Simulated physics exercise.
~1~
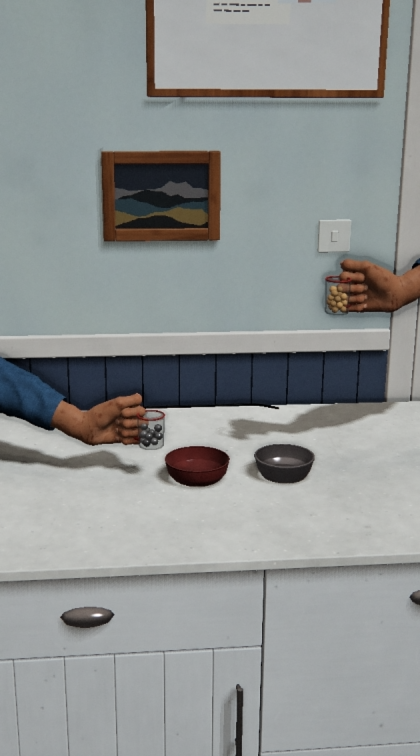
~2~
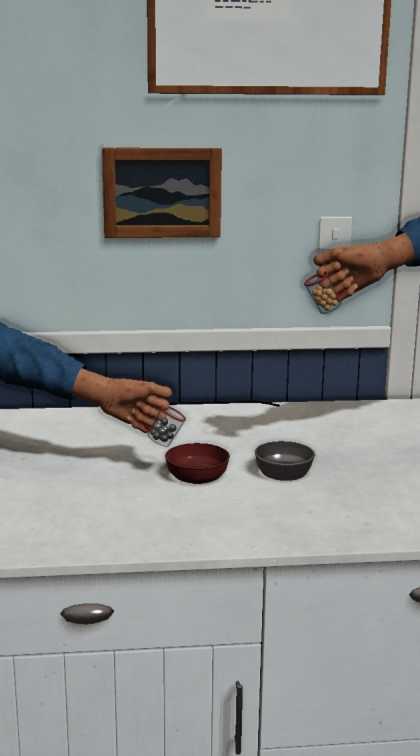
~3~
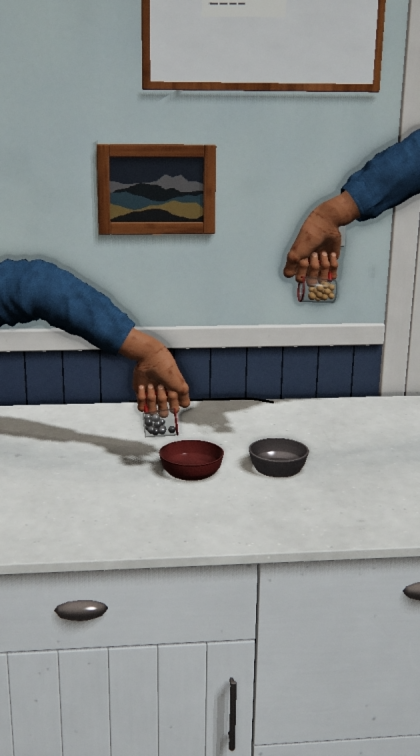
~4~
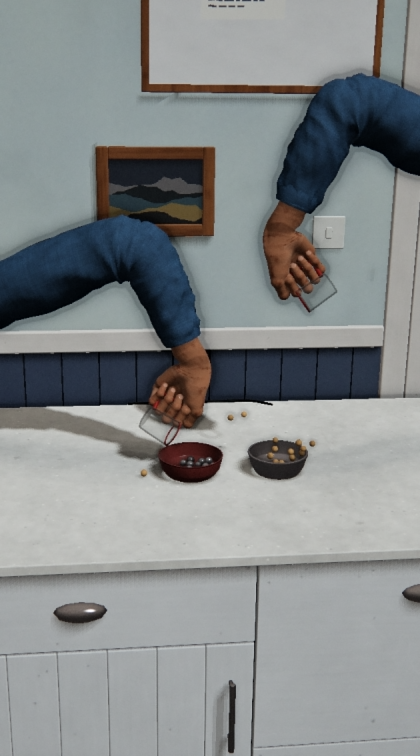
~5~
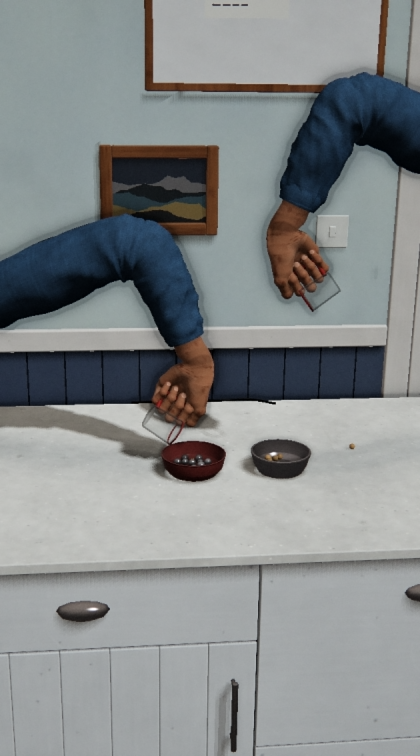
In a kitchen with pale blue walls, seen from the front by a slightly swaying camera, a dark red dish and a grey dish sit on a white counter. On the left, a blue-sleeved hand holds a clear cup of dark grey beads low, while another on the right holds a cup of tan beads much higher. Both hands tip their cups until they are upside down. The dark beads drop into the red dish and all stay there. The tan beads scatter around the grey dish, leaving some inside and one visible on the counter to its right.
